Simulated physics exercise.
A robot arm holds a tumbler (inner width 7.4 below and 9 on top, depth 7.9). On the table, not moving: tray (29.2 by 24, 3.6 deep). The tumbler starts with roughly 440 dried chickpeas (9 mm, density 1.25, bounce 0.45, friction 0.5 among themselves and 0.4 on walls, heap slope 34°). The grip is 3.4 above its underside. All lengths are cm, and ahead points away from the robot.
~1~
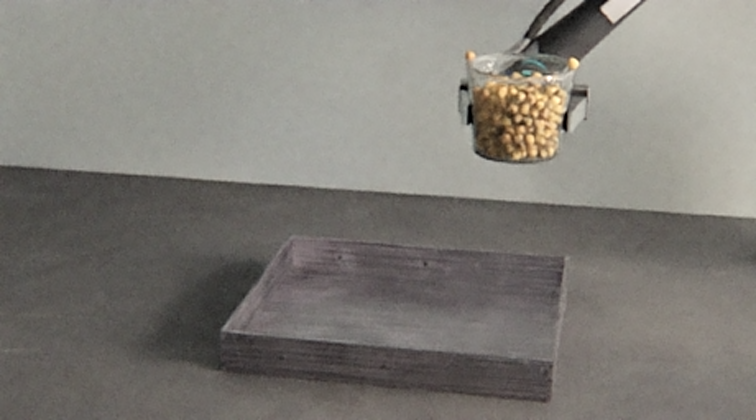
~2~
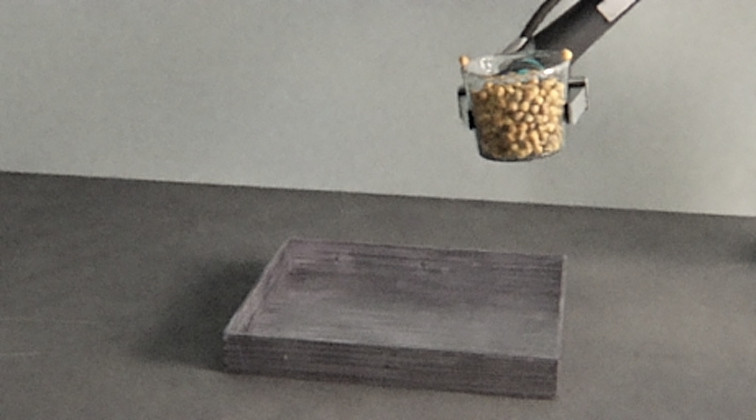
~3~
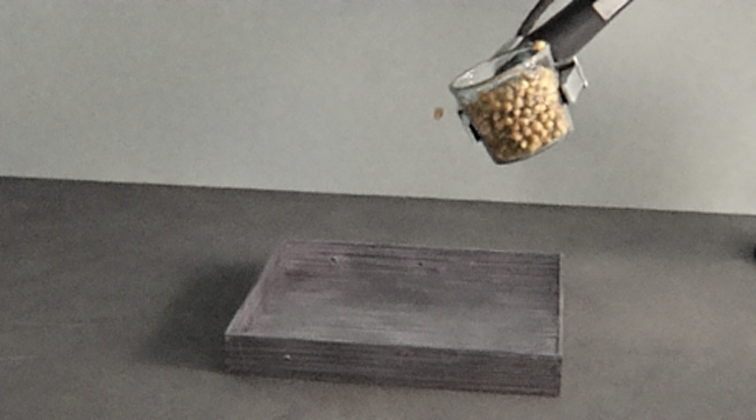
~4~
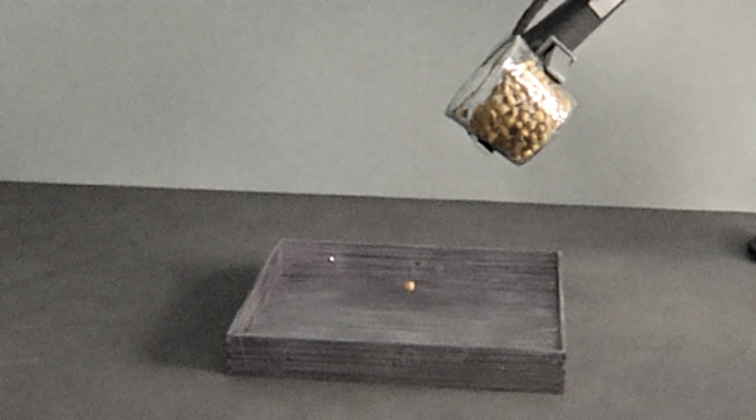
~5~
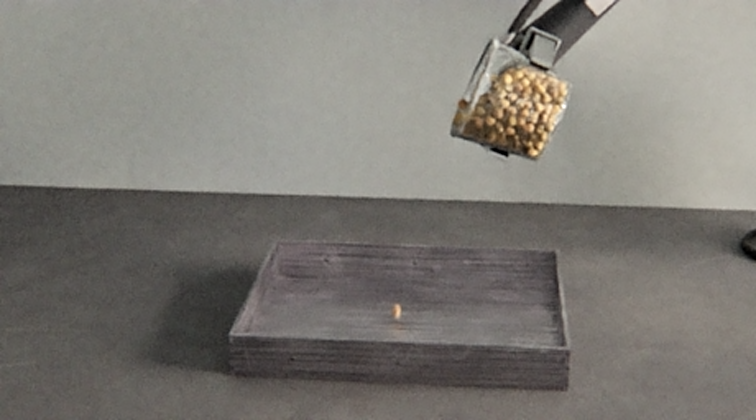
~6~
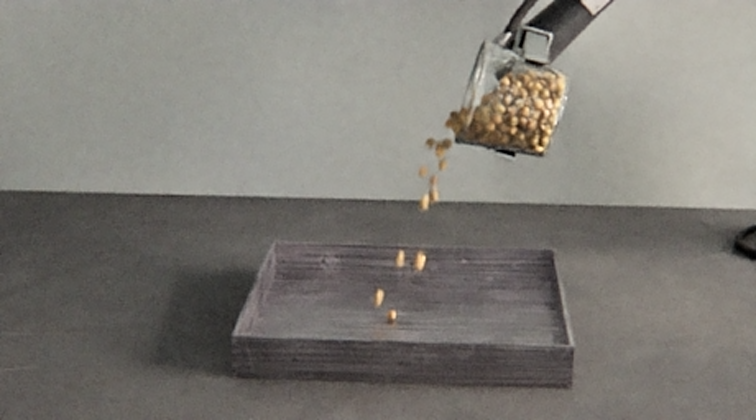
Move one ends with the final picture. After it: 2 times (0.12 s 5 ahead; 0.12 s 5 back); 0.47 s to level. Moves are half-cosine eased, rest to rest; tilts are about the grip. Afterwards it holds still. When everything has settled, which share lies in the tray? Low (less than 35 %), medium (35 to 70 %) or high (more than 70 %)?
A high share, more than 70 %, ends in the tray.
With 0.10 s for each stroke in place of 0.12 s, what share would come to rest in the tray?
Then about 85 per cent.
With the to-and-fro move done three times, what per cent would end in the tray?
Then about 90 per cent.
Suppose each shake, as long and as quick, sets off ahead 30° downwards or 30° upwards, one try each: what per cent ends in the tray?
About 60 and 95 per cent.
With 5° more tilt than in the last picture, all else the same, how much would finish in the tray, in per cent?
It would be near 95 per cent.
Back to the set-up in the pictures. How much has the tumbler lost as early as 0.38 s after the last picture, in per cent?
Some 65 per cent.
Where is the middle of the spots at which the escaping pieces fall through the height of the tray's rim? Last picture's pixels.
Near (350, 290).
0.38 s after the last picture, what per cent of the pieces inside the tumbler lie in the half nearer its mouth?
About 60 per cent.
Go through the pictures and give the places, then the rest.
In the first picture, tumbler middle at (518, 110), level; upper third of the load around (520, 95), from x 470 to 570, top at y 55; 436 in the tumbler.
In the second picture, tumbler middle at (518, 108), tilted 7° forward; upper third of the load around (521, 93), from x 465 to 565, top at y 55.
In the third picture, tumbler middle at (517, 106), tilted 26° forward; upper third of the load around (526, 91), from x 440 to 565, top at y 45; 435 in the tumbler, 1 in flight or on a rim.
In the fourth picture, tumbler middle at (515, 105), tilted 49° forward; upper third of the load around (522, 88), from x 410 to 565, top at y 60; 435 in the tumbler, 1 in the tray.
In the fifth picture, tumbler middle at (514, 105), tilted 68° forward; upper third of the load around (523, 88), from x 395 to 560, top at y 70; 435 in the tumbler, 1 in the tray.
In the sixth picture, tumbler middle at (514, 104), tilted 75° forward; upper third of the load around (528, 93), from x 380 to 560, top at y 75; 421 in the tumbler, 4 in the tray, 11 in flight or on a rim.
Then, 0.38 s after the last picture, tilted 75° forward, highest piece 22 above the table; 279 in the tray, 147 in the tumbler, 10 in flight or on a rim.
Then, 0.76 s after the last picture, tilted 26° forward, highest piece 25 above the table; 369 in the tray, 64 in the tumbler, 3 on the table or floor.
Then, 1.15 s after the last picture, level, highest piece 22 above the table; 369 in the tray, 64 in the tumbler, 3 on the table or floor.
Then, 2.20 s after the last picture, level, highest piece 22 above the table; 369 in the tray, 64 in the tumbler, 3 on the table or floor.
Final count, 369 in the tray, 64 in the tumbler, 3 on the table or floor. That is 85 % in the tray.
